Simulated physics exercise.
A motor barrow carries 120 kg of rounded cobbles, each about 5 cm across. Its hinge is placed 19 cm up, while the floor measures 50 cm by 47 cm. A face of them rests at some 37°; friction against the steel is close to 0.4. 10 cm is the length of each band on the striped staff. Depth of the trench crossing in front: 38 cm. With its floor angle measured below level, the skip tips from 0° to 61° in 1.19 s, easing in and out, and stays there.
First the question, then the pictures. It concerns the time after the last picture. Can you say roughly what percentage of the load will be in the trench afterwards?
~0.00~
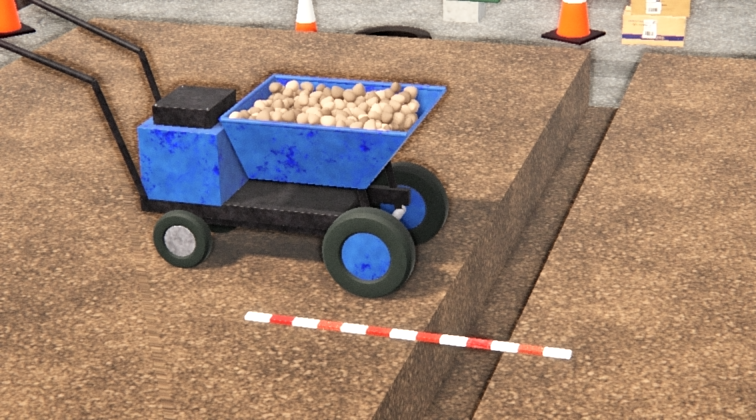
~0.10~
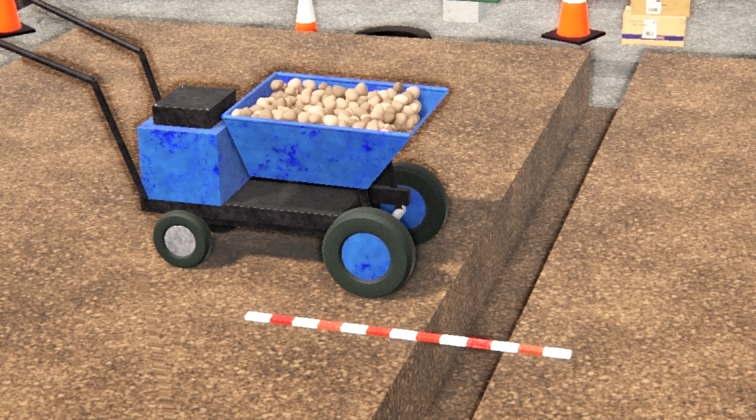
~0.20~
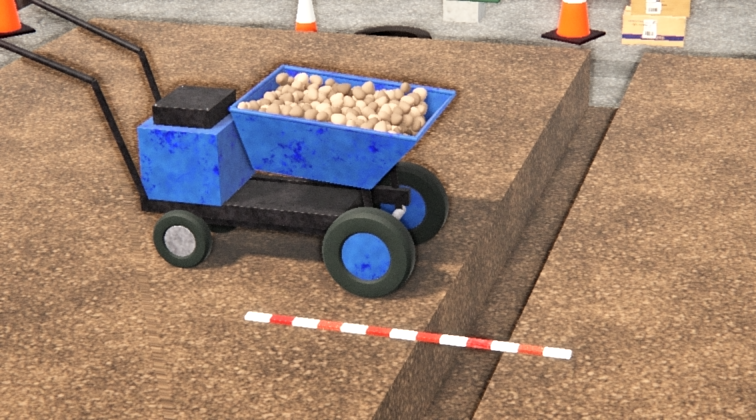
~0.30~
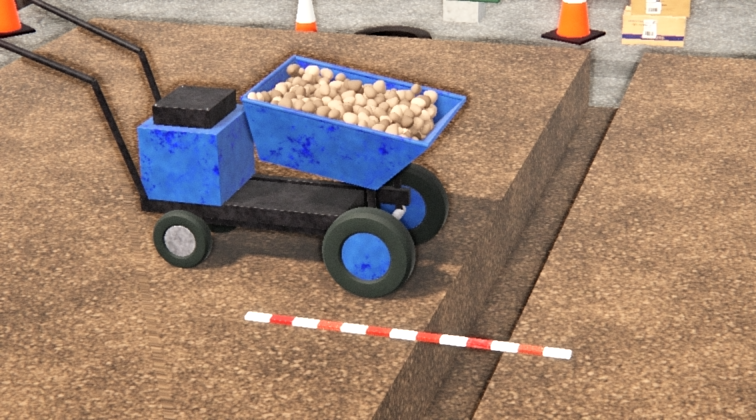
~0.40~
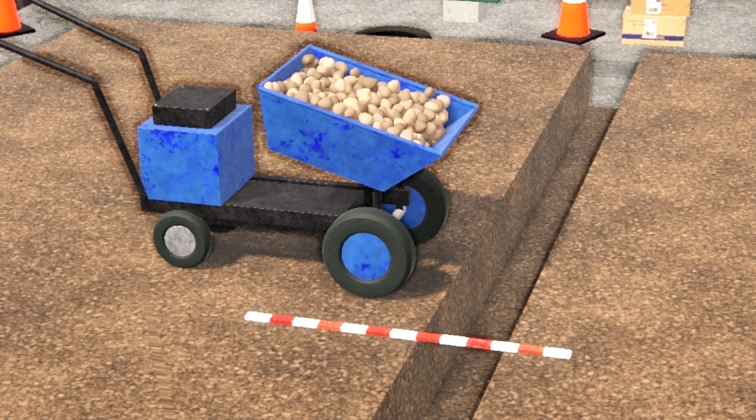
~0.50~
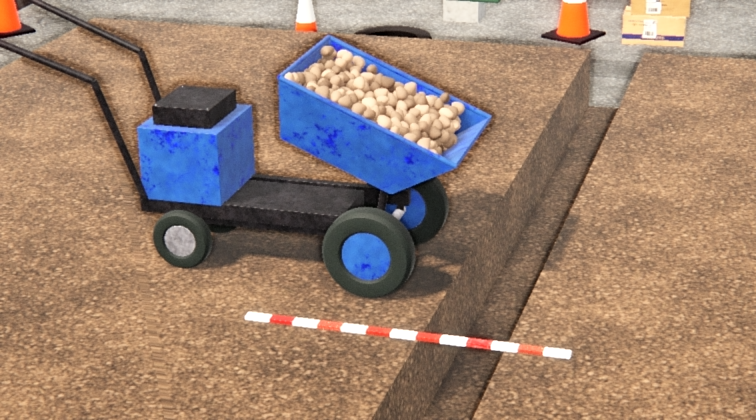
Roughly 29 per cent, I would say.
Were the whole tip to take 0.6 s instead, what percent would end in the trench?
With that timing, about 20 per cent.
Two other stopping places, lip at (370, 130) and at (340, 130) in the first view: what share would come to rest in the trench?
From the first place around 60 per cent, from the other around 75.
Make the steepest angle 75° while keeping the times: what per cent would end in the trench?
Some 30% would finish there.
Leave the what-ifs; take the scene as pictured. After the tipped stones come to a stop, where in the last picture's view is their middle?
Middle at around (562, 283), I'd say.
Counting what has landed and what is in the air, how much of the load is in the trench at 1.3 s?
Something like 5 in a hundred.
After 0.9 s the floor is at 51°; 100 % in the skip; the foremost stones are at (509, 185).
After 1.3 s the floor is at 61°; 74 % in the skip, 3 % in the trench, 23 % past the trench; the foremost stones are at (601, 279).
After 1.6 s the floor is at 61°; 50 % in the skip, 5 % in the trench, 45 % past the trench; the foremost stones are at (722, 300).
After 3.6 s the floor is at 61°; 20 % in the skip, 29 % in the trench, 50 % past the trench; the foremost stones are past the picture's edge.
